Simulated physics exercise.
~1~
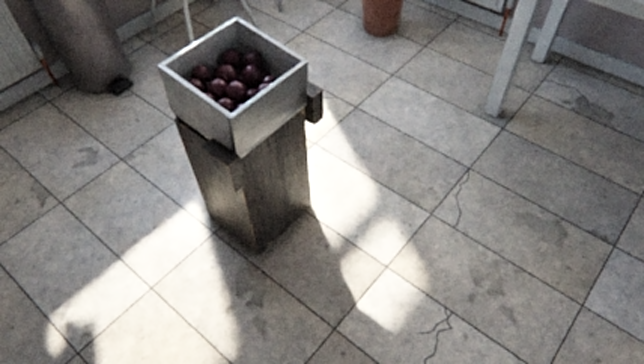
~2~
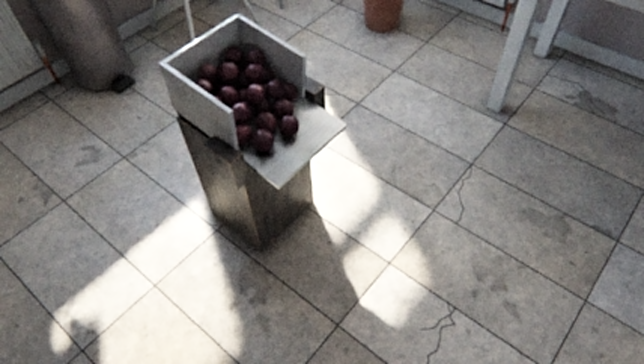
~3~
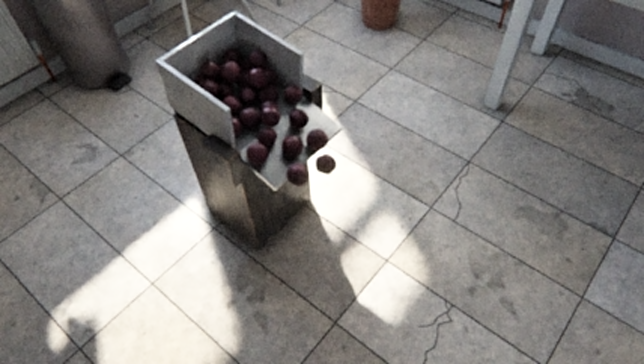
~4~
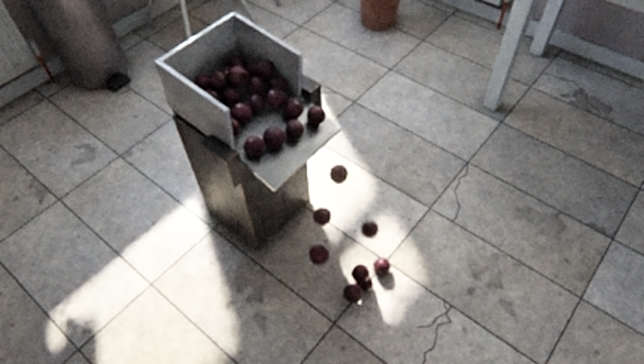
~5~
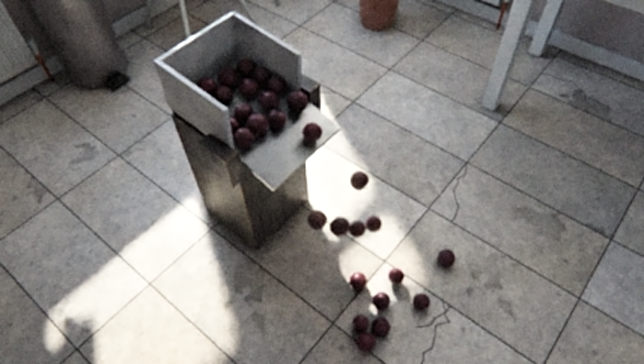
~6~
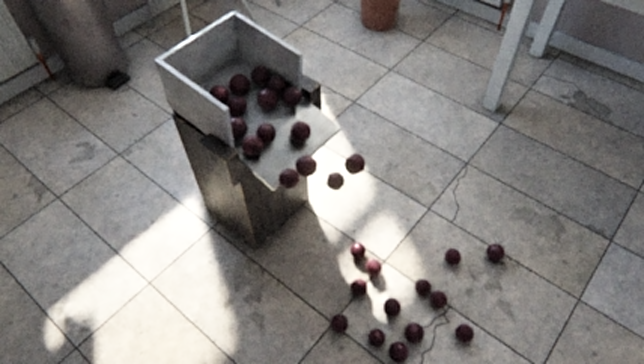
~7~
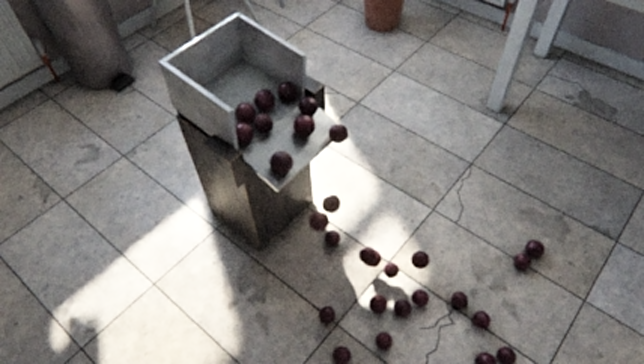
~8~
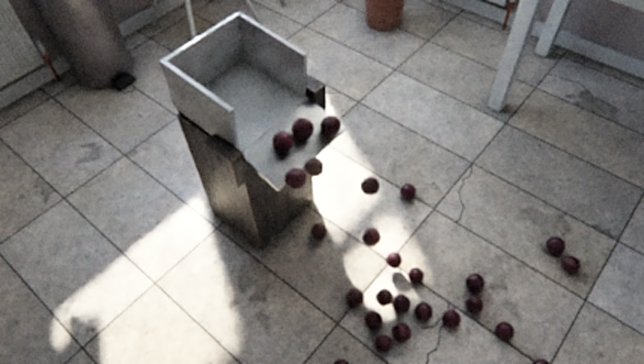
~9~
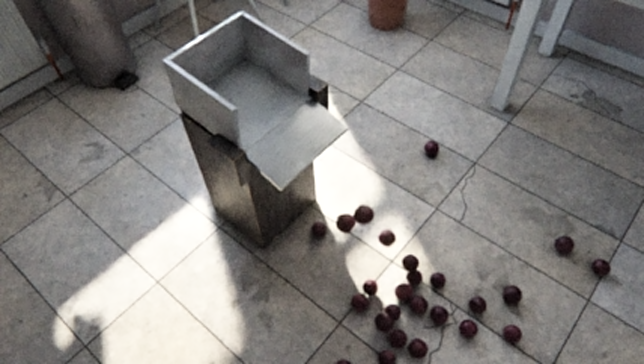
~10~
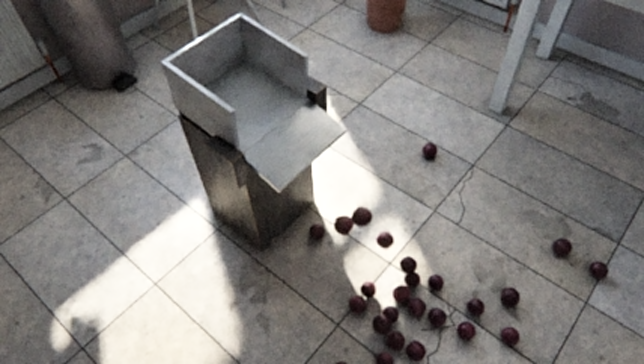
Dark red onions tumbled out of a white box on a wooden stand after its front flap dropped open, spilling down and rolling right across the sunlit tile floor until the box was empty and they lay scattered and still.
